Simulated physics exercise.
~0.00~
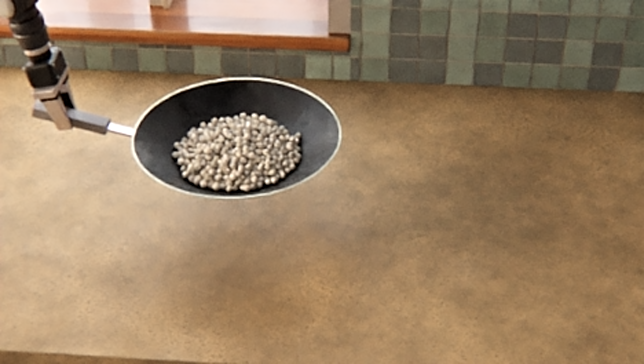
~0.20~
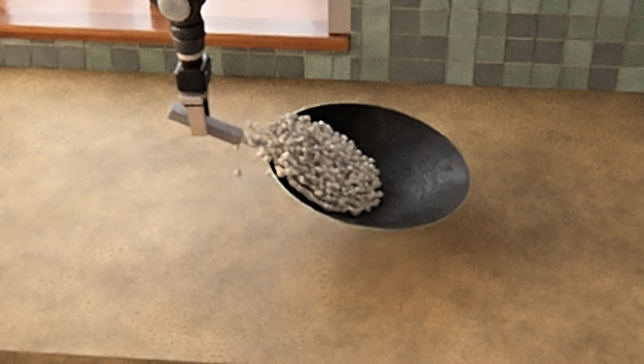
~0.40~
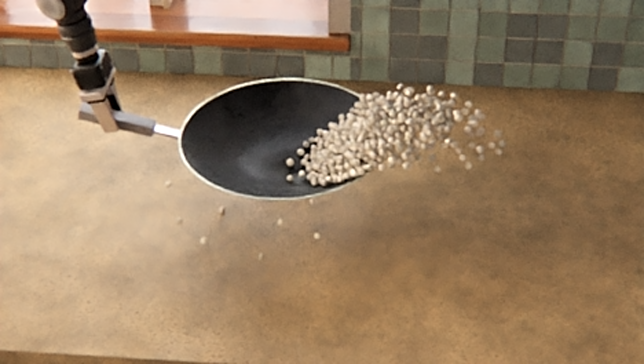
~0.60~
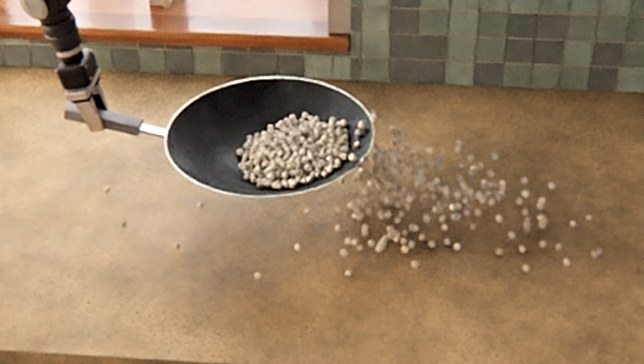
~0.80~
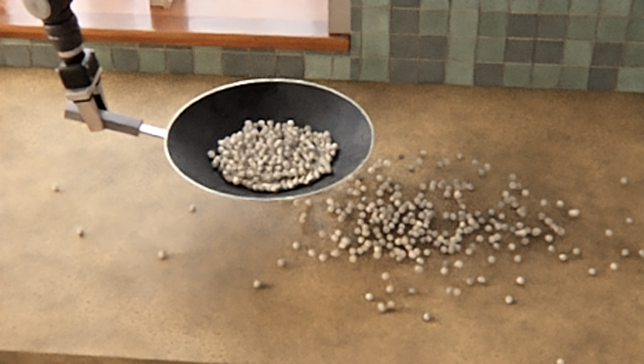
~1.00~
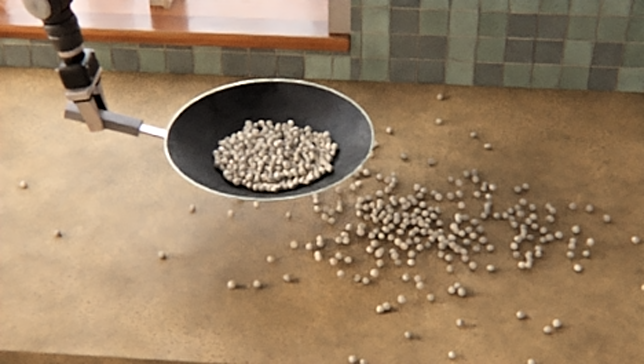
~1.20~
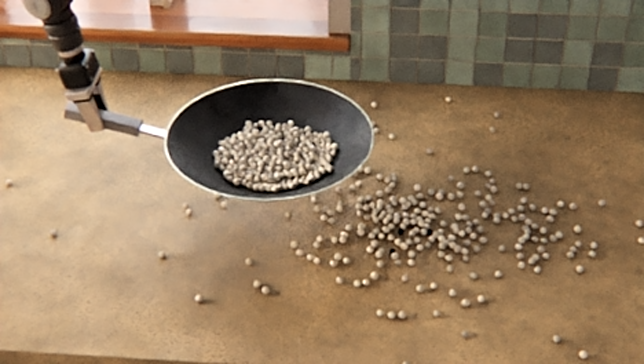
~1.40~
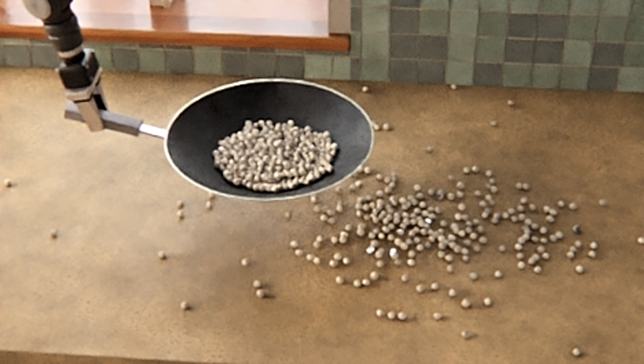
The clip opens on a robot arm holding a dark wok heaped with small pale beads above a brown counter, with green tiles behind. The arm swings the wok to the right and it leans, the beads bunching up against the side nearest the handle as a few slip out. The wok then pulls back to the left and comes upright, while a large stream of beads flies over its right rim. They shower onto the counter, bouncing and rolling outward. At the end the wok hangs still with a sizeable heap inside, and many beads lie scattered, mostly to its right.
